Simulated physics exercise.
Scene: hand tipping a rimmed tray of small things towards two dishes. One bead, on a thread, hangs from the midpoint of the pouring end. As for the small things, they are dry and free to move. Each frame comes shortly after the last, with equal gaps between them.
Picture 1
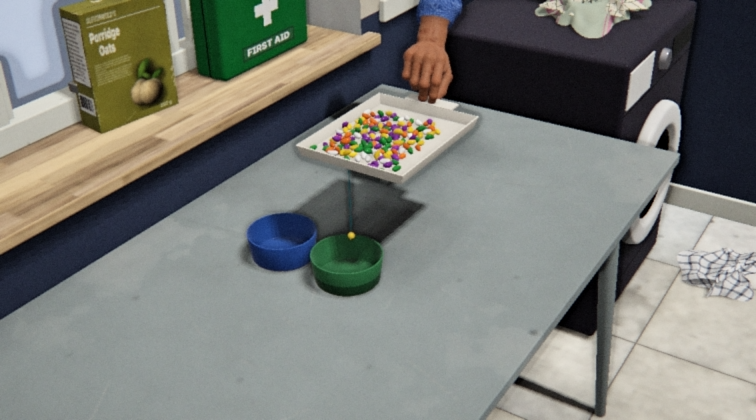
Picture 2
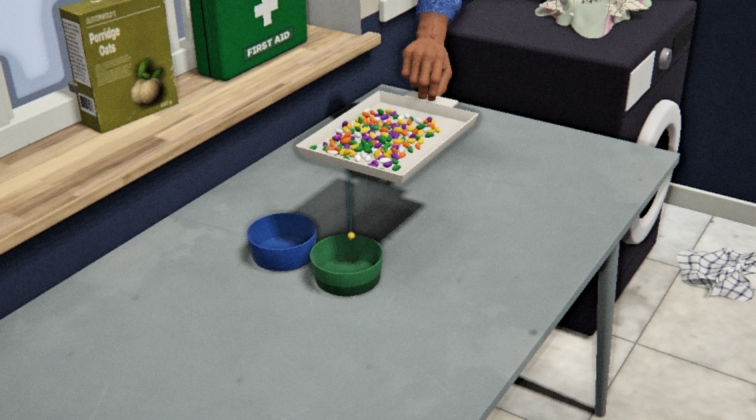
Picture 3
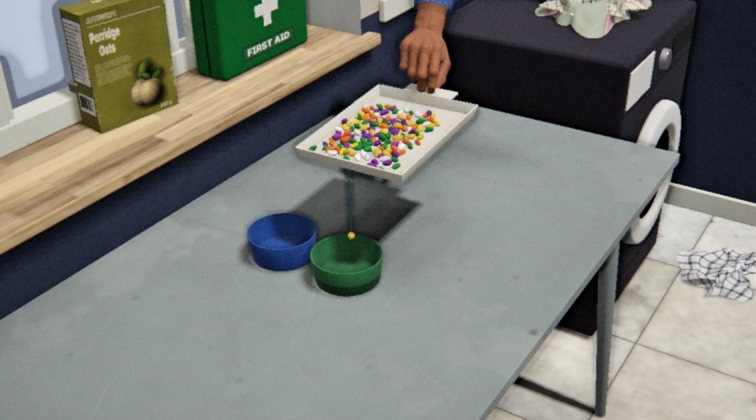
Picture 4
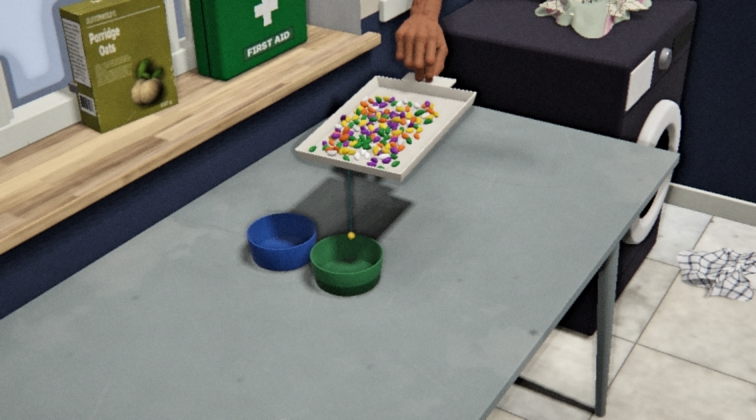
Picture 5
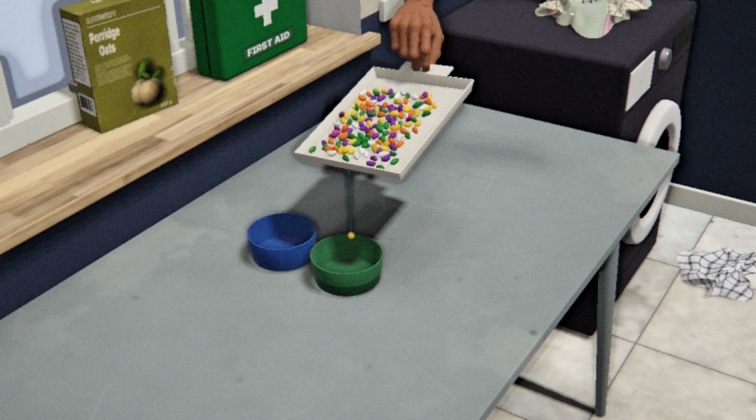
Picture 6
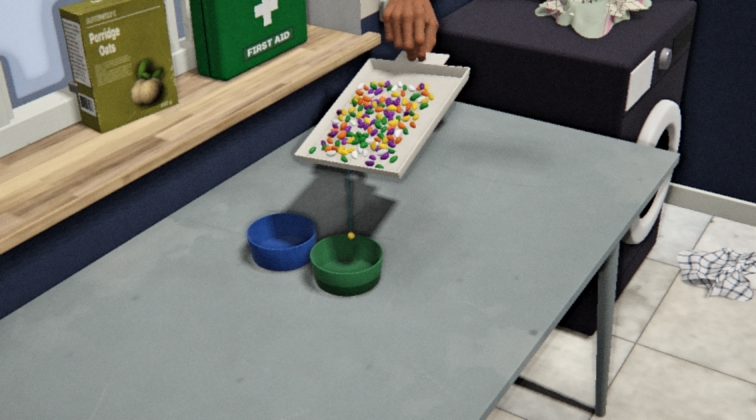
A hand at the far end of a grey table raises its end of a white rimmed tray of multicoloured jelly beans, tilting it gradually more steeply towards the viewer, while the beans shift slightly. A blue dish sits left of a green one in front of the tray, near a small yellow bead. The steady, raised view also shows an oats box and green first aid box on a wooden ledge at left.
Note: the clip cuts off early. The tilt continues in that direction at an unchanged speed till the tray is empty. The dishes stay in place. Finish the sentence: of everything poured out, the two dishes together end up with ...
They end up with the majority of it.
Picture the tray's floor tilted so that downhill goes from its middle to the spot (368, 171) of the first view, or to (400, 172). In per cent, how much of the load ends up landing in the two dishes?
Well, 30 percent for one and then 20 percent for the other.
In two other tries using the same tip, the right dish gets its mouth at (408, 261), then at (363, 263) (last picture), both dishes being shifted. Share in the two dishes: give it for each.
It would be roughly 30 per cent, followed by roughly 80 per cent.
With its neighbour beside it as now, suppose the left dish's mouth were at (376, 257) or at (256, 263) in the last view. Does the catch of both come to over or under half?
First try: Lower than half; second try: Lower than half.
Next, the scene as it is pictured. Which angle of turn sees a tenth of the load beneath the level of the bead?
The angle is around 110°.
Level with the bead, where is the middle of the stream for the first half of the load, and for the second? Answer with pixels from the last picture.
At (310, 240) for the first part, then at (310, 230) for the others.
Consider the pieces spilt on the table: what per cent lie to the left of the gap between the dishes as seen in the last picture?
Near 60 per cent.
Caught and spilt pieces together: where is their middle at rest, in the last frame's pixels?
Close to (301, 263) in the last picture.
Shortly afterwards, tray tipped steeply; all but a few on the tray; only a few in the air.
Next, tray tipped past a quarter turn; near two thirds on the tray; only a few in the right dish; only a few in the left dish; only a few outside both; near a quarter in the air.
Some moments later, tray tipped past a quarter turn; near a quarter in the right dish; near a third in the left dish; near a third outside both.
In the end, tray tipped past a quarter turn; near a quarter in the right dish; near a third in the left dish; near a third outside both.
